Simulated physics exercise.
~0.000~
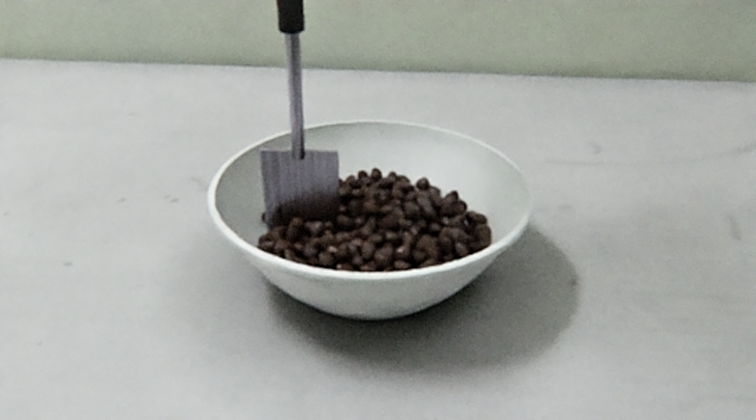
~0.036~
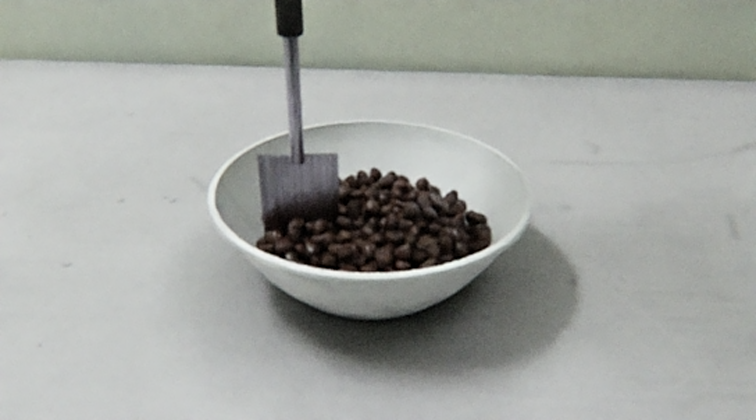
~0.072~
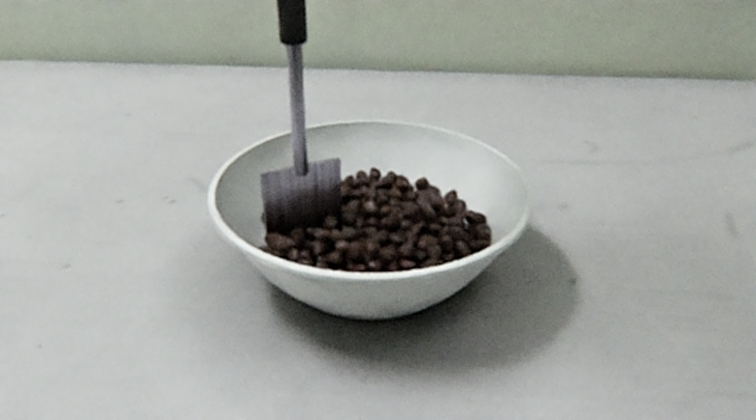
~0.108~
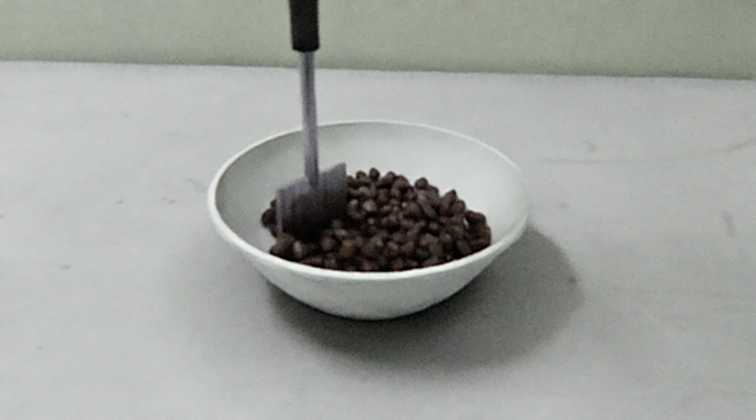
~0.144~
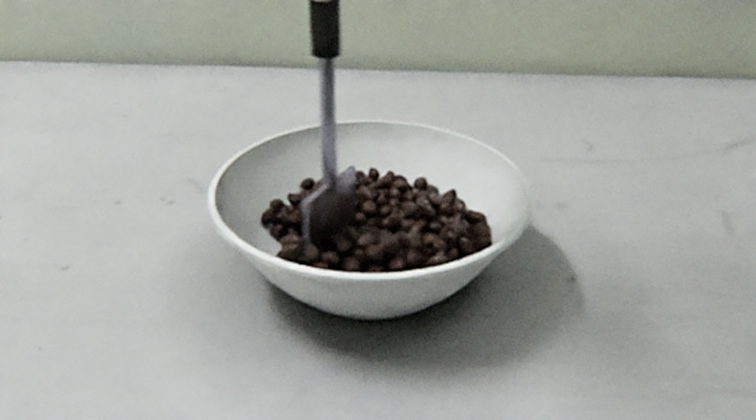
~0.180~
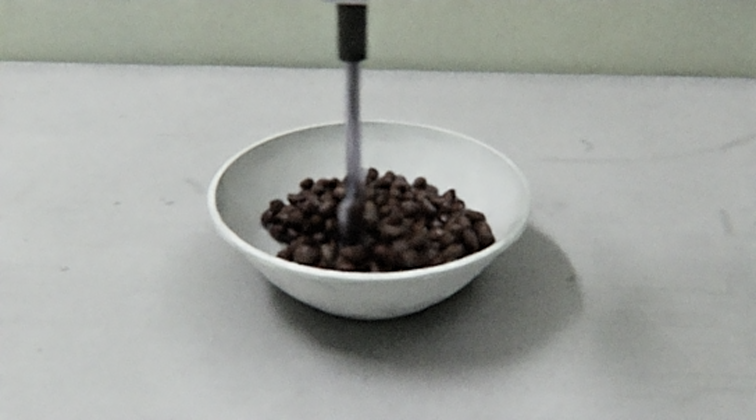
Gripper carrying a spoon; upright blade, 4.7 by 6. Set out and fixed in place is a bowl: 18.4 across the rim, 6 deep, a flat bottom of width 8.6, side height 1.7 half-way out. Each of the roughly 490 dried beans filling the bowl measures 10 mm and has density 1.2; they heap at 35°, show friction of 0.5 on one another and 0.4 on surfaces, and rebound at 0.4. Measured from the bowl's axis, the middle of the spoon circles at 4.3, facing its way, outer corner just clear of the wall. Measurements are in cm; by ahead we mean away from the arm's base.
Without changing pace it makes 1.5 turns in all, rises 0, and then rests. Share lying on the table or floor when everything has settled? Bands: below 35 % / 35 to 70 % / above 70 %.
Below 35 %.
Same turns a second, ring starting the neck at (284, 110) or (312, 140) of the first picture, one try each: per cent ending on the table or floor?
Near 10 per cent and near 5 per cent, in that order.
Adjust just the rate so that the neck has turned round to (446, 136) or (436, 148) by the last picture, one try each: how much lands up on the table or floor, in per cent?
Close to 55 and 45 in a hundred.
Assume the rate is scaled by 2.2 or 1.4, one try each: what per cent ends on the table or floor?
It would be some 55 and 30 percent respectively.
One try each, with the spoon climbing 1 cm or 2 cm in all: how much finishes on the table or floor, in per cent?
First try about 15 per cent, second about 5 per cent.
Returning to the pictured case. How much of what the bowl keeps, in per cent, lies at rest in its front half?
Roughly 35 per cent.
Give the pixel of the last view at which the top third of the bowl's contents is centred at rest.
Near (427, 193).
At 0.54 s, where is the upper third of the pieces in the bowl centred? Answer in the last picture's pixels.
The upper third is centred close to (353, 158).
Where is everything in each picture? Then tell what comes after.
The first frame shows spoon neck at (297, 126), 0° round; upper third of the load around (380, 224), from x 265 to 485, top at y 175; 489 in the bowl.
The second frame shows spoon neck at (296, 131), 8° round; upper third of the load around (376, 224), from x 260 to 485, top at y 175.
The third frame shows spoon neck at (299, 141), 26° round; upper third of the load around (374, 235), from x 265 to 485, top at y 175.
The fourth frame shows spoon neck at (311, 150), 44° round; upper third of the load around (374, 236), from x 270 to 485, top at y 175.
The fifth frame shows spoon neck at (329, 158), 62° round; upper third of the load around (380, 239), from x 270 to 485, top at y 175.
The sixth frame shows spoon neck at (354, 162), 81° round; upper third of the load around (395, 236), from x 270 to 485, top at y 175; 489 in the bowl.
After 0.54 s, 260° round, highest piece 9 above the table; 467 in the bowl, 14 on the table or floor, 8 in flight or on the tool.
After 0.89 s, 80° round, highest piece 8 above the table; 432 in the bowl, 48 on the table or floor, 9 in flight or on the tool.
After 1.27 s, 180° round, highest piece 6 above the table; 407 in the bowl, 82 on the table or floor.
After 1.97 s, 180° round, highest piece 6 above the table; 407 in the bowl, 82 on the table or floor.
At rest, 407 in the bowl, 82 on the table or floor. That is 17 % on the table or floor.
